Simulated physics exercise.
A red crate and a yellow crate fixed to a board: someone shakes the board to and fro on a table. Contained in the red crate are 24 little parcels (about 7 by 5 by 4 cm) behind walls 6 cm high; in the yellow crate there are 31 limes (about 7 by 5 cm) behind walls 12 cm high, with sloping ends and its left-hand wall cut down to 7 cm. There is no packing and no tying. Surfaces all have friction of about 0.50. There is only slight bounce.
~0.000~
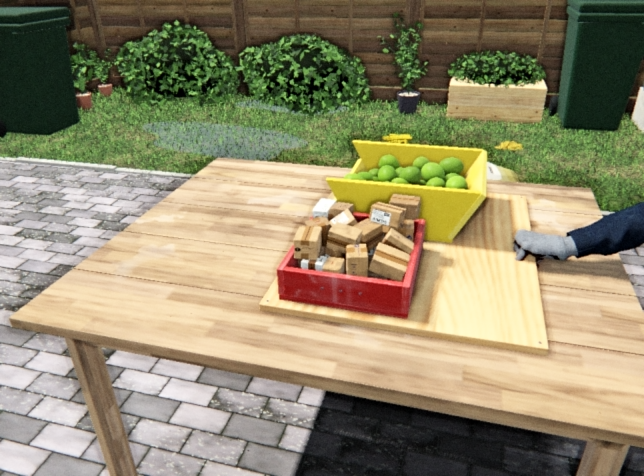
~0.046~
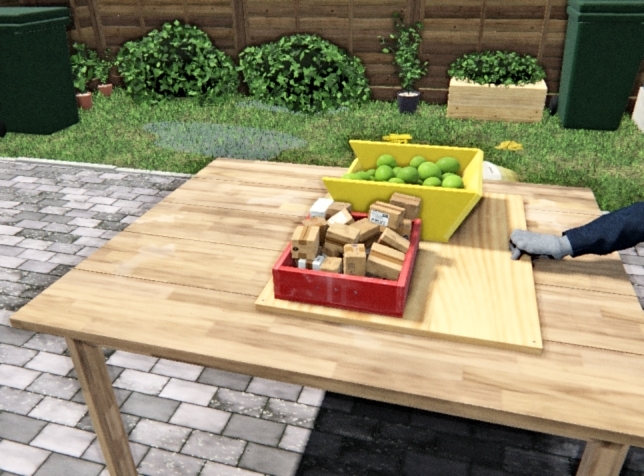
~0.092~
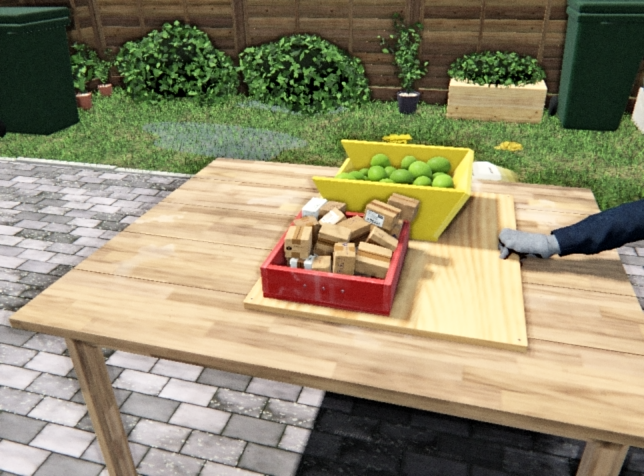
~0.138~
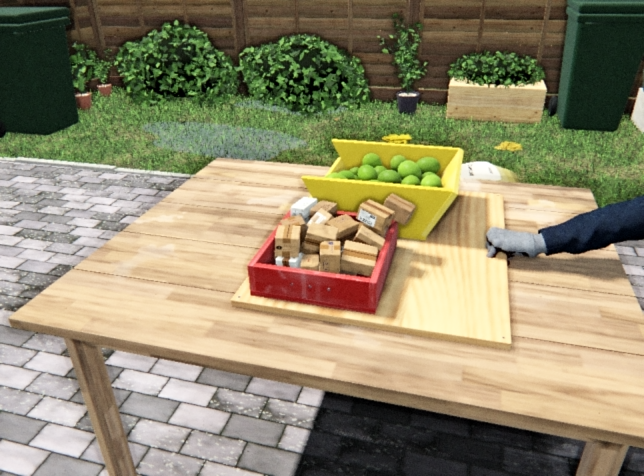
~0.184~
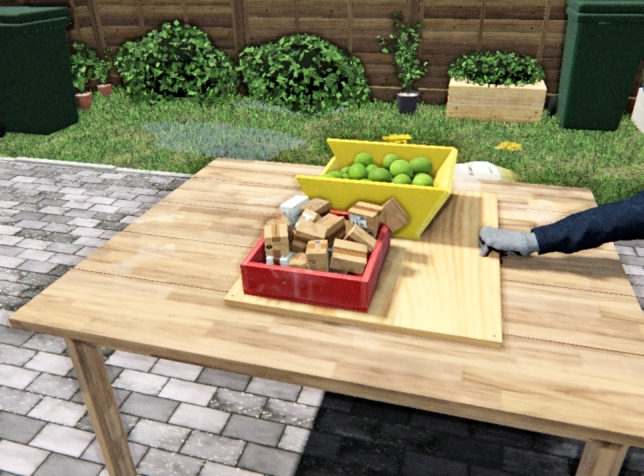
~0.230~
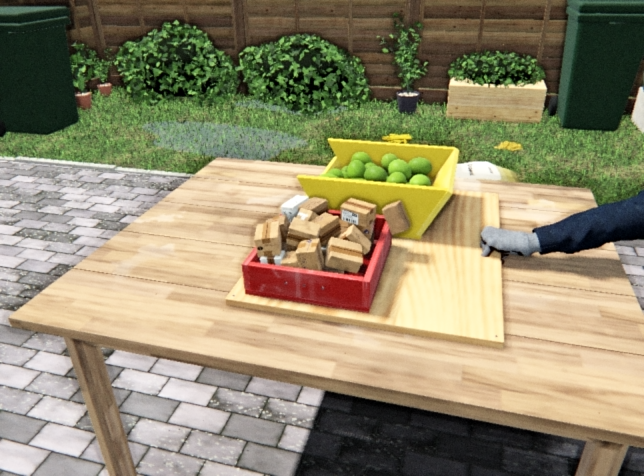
A gloved hand slid a wooden board leftward across a table, carrying a red crate of small parcels and a yellow crate of limes, then nudged it slightly back as the parcels shifted about.
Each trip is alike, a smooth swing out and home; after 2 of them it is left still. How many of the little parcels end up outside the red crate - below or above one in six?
Less than a sixth of them end up outside.
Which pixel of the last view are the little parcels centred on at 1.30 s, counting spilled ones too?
Around (362, 253).
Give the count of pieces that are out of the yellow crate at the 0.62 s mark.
Yellow crate: About 0.
After 0.40 s, red crate 22 in, 2 out and yellow crate 31 in, 0 out.
After 0.62 s, red crate 22 in, 2 out and yellow crate 31 in, 0 out.
After 0.92 s, red crate 22 in, 2 out and yellow crate 31 in, 0 out.
Outcome (at 1.30 s), red crate 22 in, 2 out and yellow crate 31 in, 0 out. Asked share, 2 of 24, 8 per cent.
